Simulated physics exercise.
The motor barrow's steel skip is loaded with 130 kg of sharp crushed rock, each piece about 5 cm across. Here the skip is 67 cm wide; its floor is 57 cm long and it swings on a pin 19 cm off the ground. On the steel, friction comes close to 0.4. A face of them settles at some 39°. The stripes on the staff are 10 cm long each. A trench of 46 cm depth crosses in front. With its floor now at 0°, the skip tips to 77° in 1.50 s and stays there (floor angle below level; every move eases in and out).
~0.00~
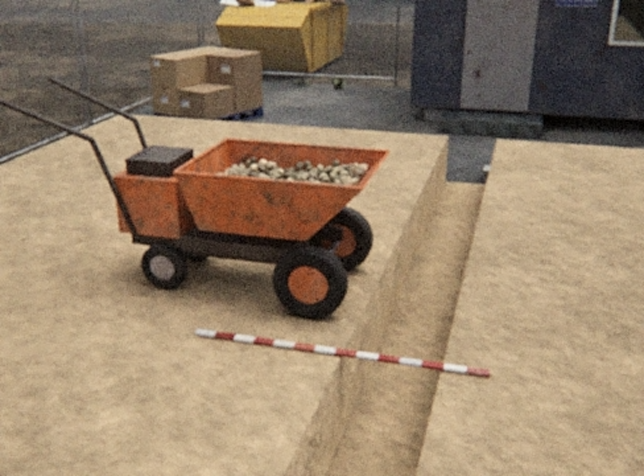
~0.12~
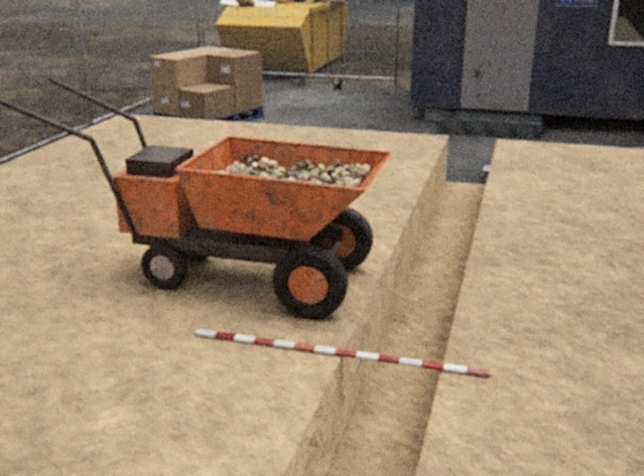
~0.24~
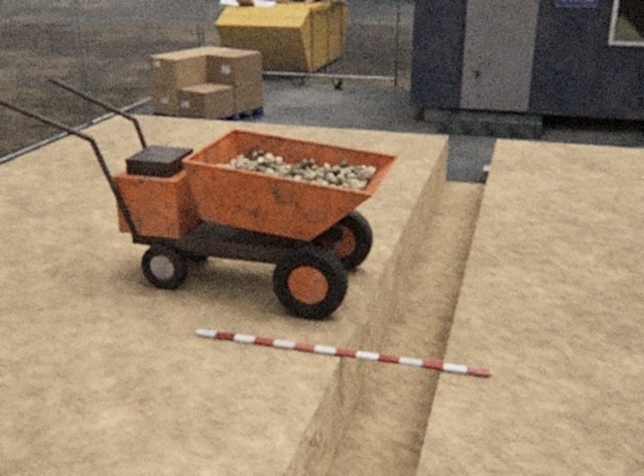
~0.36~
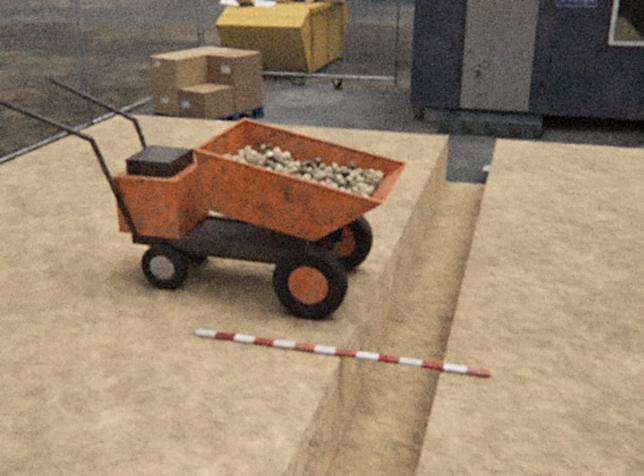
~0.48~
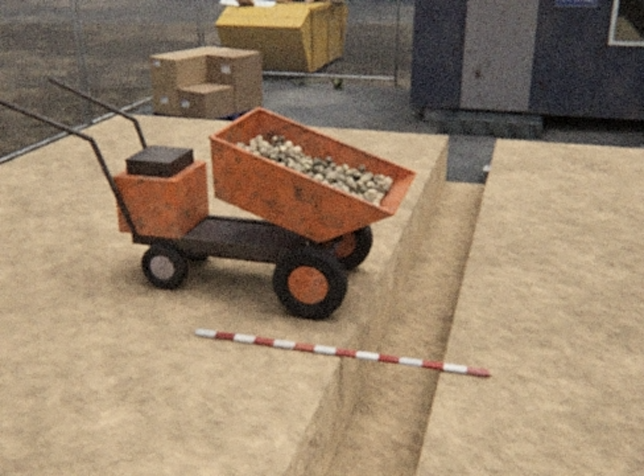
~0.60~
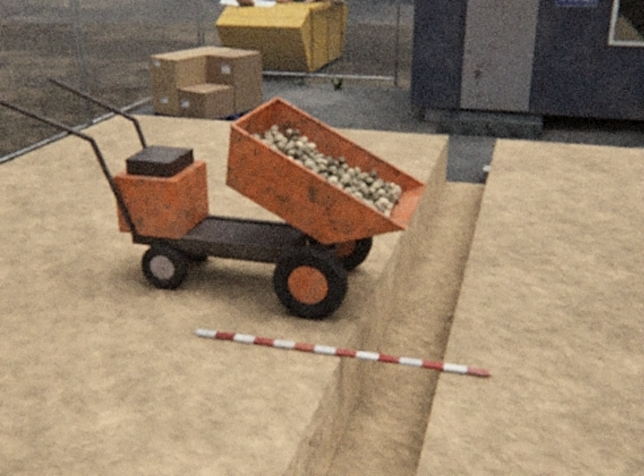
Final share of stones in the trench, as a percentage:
61 per cent.
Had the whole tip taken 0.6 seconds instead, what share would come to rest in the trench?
I'd put it at roughly 40 per cent.
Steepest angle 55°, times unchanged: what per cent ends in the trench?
Some 10 in a hundred, I'd say.
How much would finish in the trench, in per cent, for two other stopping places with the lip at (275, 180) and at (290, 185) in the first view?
From the first spot near 65, from the second near 100 per cent.
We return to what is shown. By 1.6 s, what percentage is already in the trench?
At that moment: Approx. 25 %.
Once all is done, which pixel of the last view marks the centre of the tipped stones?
I'd put it close to (441, 360).
After 1.1 s the floor is at 65°; 100 % in the skip; the foremost stones are at (432, 279).
After 1.6 s the floor is at 77°; 58 % in the skip, 24 % in the trench, 18 % past the trench; the foremost stones are at (516, 301).
After 2.0 s the floor is at 77°; 29 % in the skip, 40 % in the trench, 31 % past the trench; the foremost stones are at (570, 321).
After 3.9 s the floor is at 77°; 9 % in the skip, 61 % in the trench, 30 % past the trench; the foremost stones are at (576, 329).
